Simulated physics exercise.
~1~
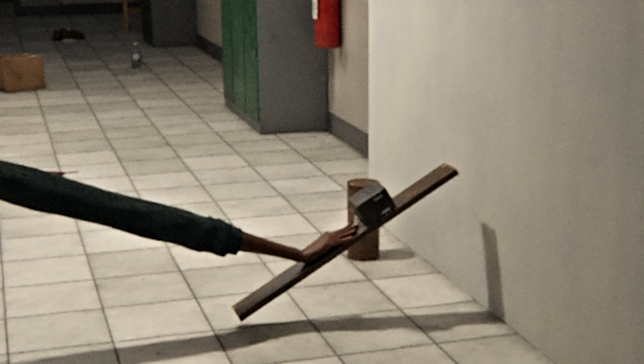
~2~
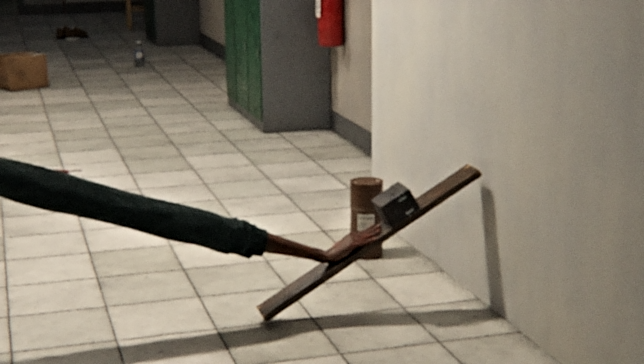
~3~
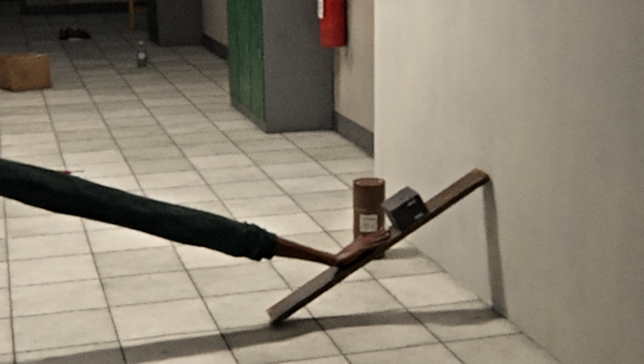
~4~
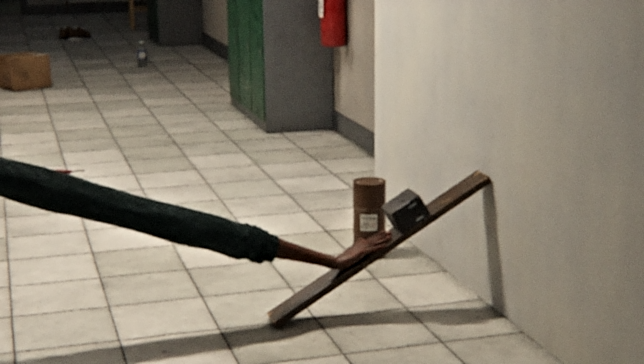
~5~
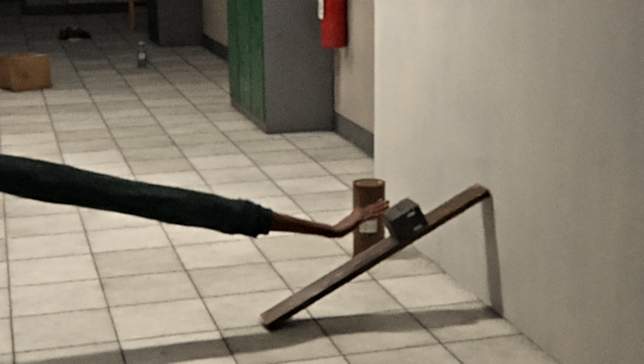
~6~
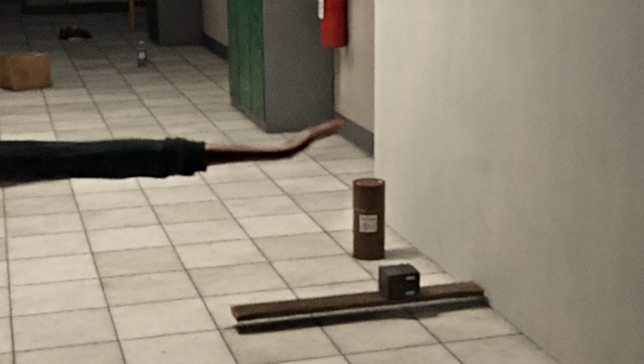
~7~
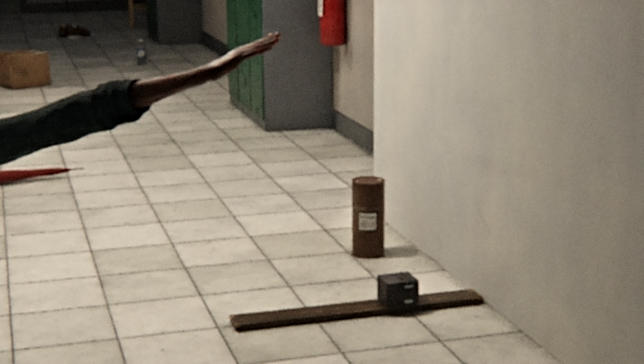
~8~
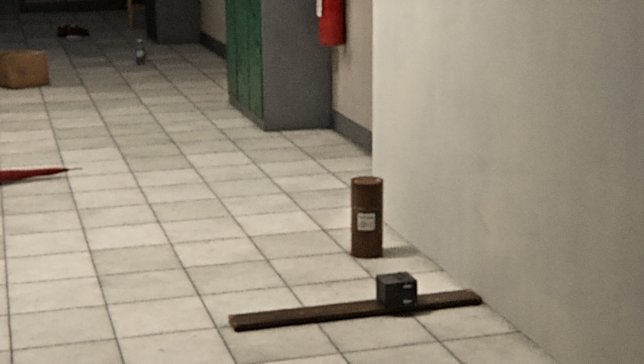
Black plank slipping flat to the tiled floor after a hand leans it against a wall and lets go, brown canister standing behind.
